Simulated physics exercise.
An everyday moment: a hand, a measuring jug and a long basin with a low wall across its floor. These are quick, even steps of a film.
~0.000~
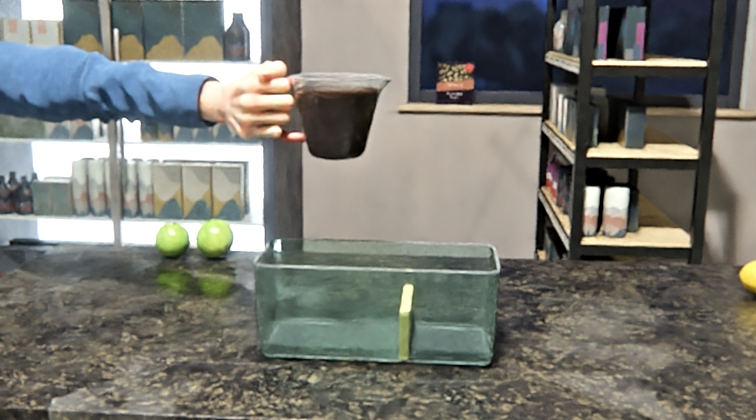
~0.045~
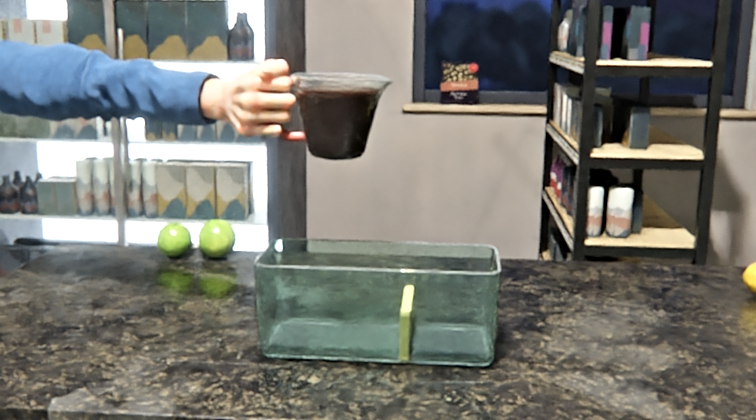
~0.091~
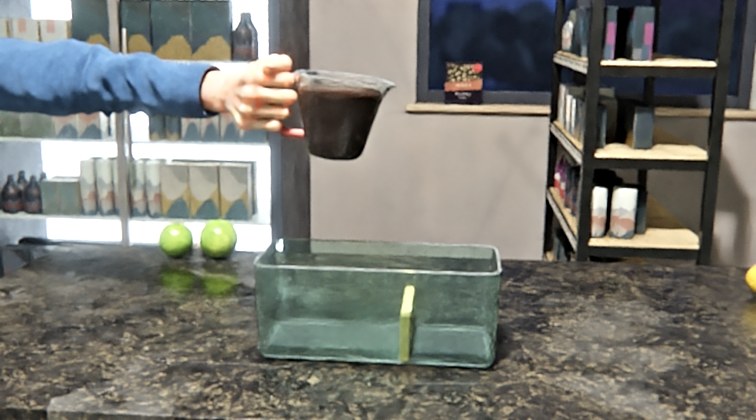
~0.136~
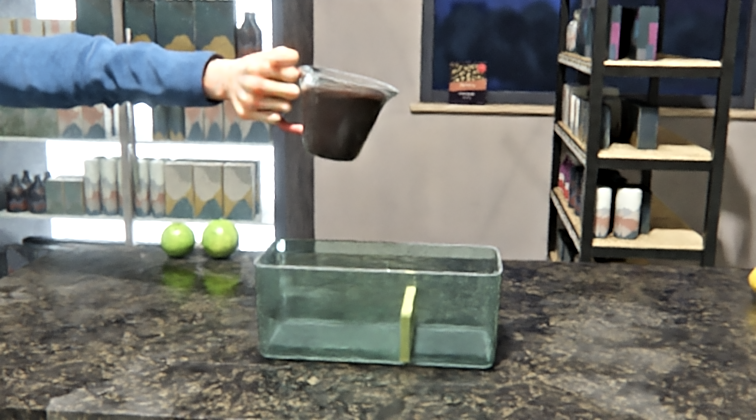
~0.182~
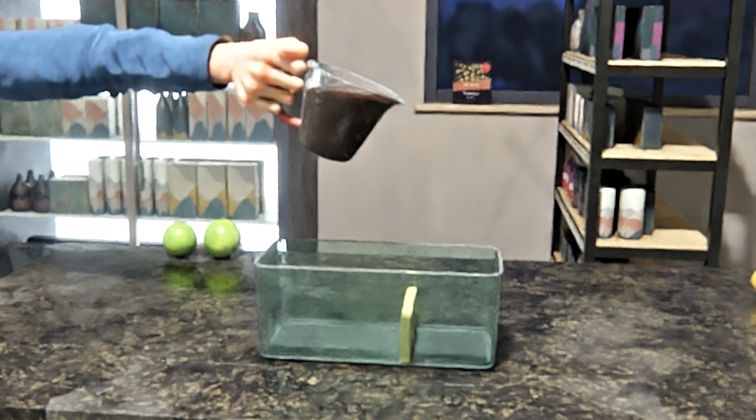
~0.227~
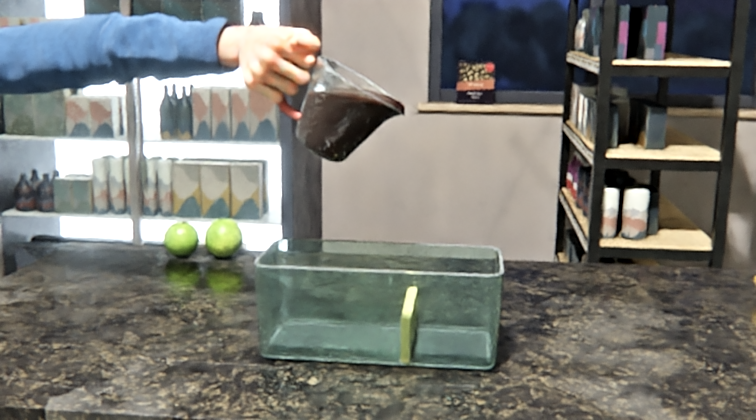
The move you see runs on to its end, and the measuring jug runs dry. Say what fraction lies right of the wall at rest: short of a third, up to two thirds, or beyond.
In the end more than two thirds is right of the wall.
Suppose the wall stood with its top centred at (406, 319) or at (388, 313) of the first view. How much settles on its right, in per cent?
Near 80 % and 85 %.
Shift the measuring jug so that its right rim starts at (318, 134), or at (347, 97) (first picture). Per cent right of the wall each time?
About 5 and 15 per cent.
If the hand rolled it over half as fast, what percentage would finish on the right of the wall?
It comes to 95 per cent or so.
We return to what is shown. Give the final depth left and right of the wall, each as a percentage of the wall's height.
The left part 0 per cent, the right part 50.
A moment on, the measuring jug is tipped on its side and 42 per cent is still to pour, 0 is left of the wall and 17 right of it.
Next, the measuring jug is tipped on its side and 7 per cent is still to pour, 1 is left of the wall and 71 right of it.
Then the measuring jug is tipped on its side and 0 per cent is still to pour, 7 is left of the wall and 86 right of it.
Later the measuring jug is tipped on its side and 0 per cent is still to pour, 8 is left of the wall and 87 right of it.
In the end 8 per cent lies left of the wall, 87 right of it and 4 outside.
